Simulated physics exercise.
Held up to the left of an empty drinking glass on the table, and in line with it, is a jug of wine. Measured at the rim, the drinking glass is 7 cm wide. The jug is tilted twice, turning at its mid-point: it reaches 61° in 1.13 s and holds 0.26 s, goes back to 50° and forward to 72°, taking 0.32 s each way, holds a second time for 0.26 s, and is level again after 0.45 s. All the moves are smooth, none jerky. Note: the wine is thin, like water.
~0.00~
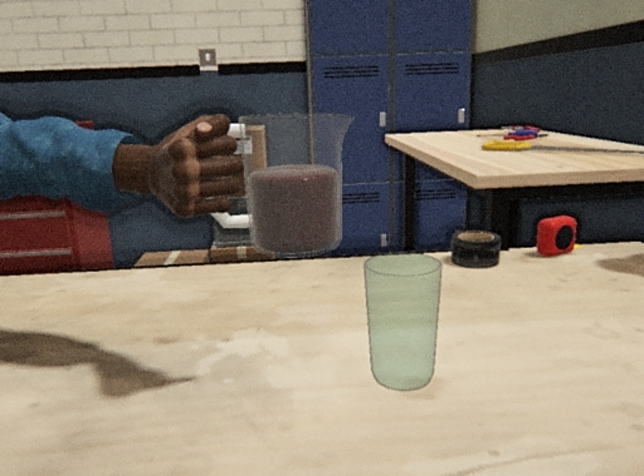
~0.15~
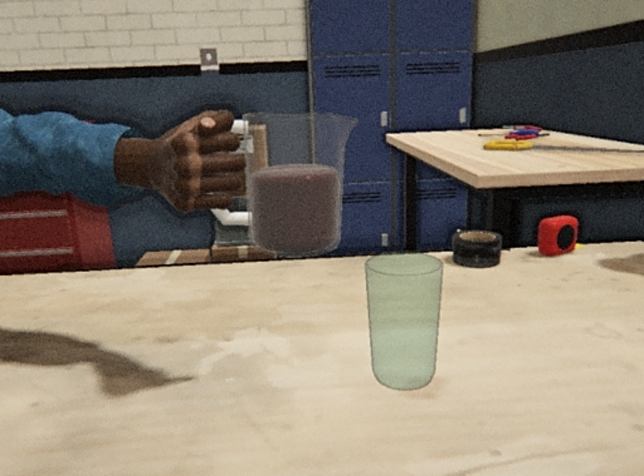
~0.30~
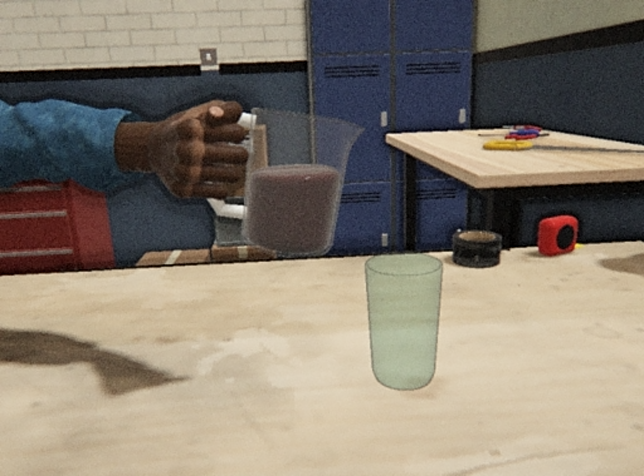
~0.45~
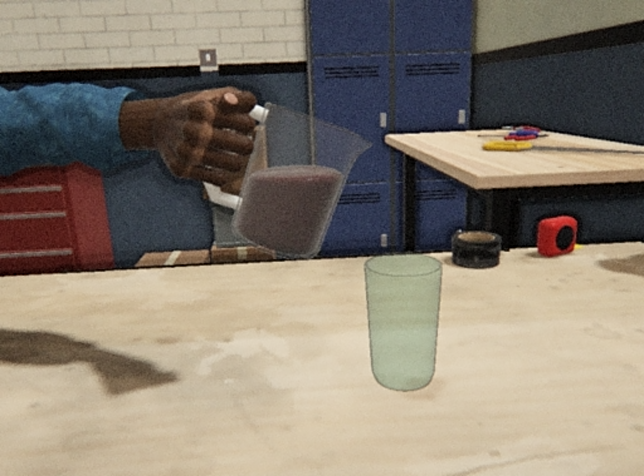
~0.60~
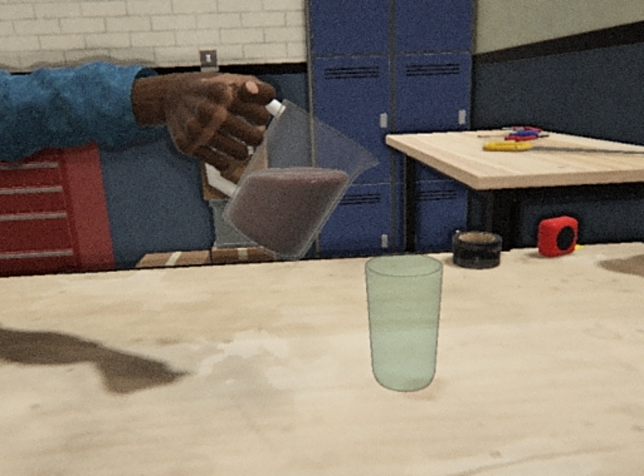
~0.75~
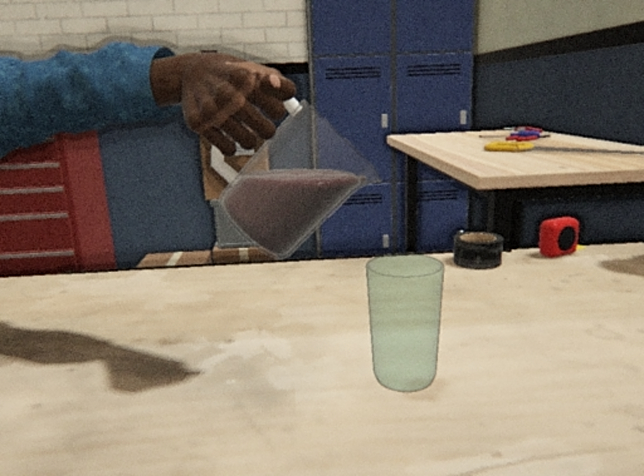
Hand tilting a clear jug of dark wine steadily rightward, beside and above an empty green-tinted drinking glass on a table.
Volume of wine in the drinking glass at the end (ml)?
Roughly 220 ml of wine ends up in the drinking glass.
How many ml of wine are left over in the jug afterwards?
It holds about 210 ml at the end.
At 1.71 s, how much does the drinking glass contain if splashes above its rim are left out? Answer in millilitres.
Roughly 100 ml, give or take.
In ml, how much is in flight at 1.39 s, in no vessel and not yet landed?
15 ml.
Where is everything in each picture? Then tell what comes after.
It leans 0°; its right rim is at (353, 116); the wine meets the walls at (249, 174) and (337, 169); the drinking glass's rim runs from (366, 268) to (439, 264), in the first frame.
It leans 3°; its right rim is at (357, 118); the wine meets the walls at (250, 173) and (339, 169), in the second frame.
It leans 10°; its right rim is at (365, 127); the wine meets the walls at (250, 173) and (340, 170), in the third frame.
It leans 21°; its right rim is at (372, 142); the wine meets the walls at (249, 175) and (343, 171), in the fourth frame.
It leans 34°; its right rim is at (379, 161); the wine meets the walls at (241, 184) and (350, 172), in the fifth frame.
It leans 46°; its right rim is at (382, 179); the wine meets the walls at (229, 186) and (365, 176), in the sixth frame.
By 1.39 s the tilt is 61° and the drinking glass has 65 ml, the jug 345 ml, and 0 ml is on the table.
By 1.71 s the tilt is 50° and the drinking glass has 100 ml, the jug 325 ml, and 0 ml is on the table.
By 2.29 s the tilt is 72° and the drinking glass has 175 ml, the jug 230 ml, and 0 ml is on the table.
By 2.61 s the tilt is 14° and the drinking glass has 220 ml, the jug 210 ml, and 0 ml is on the table.
At rest the drinking glass has 220 ml, the jug 210 ml, and 0 ml is on the table.
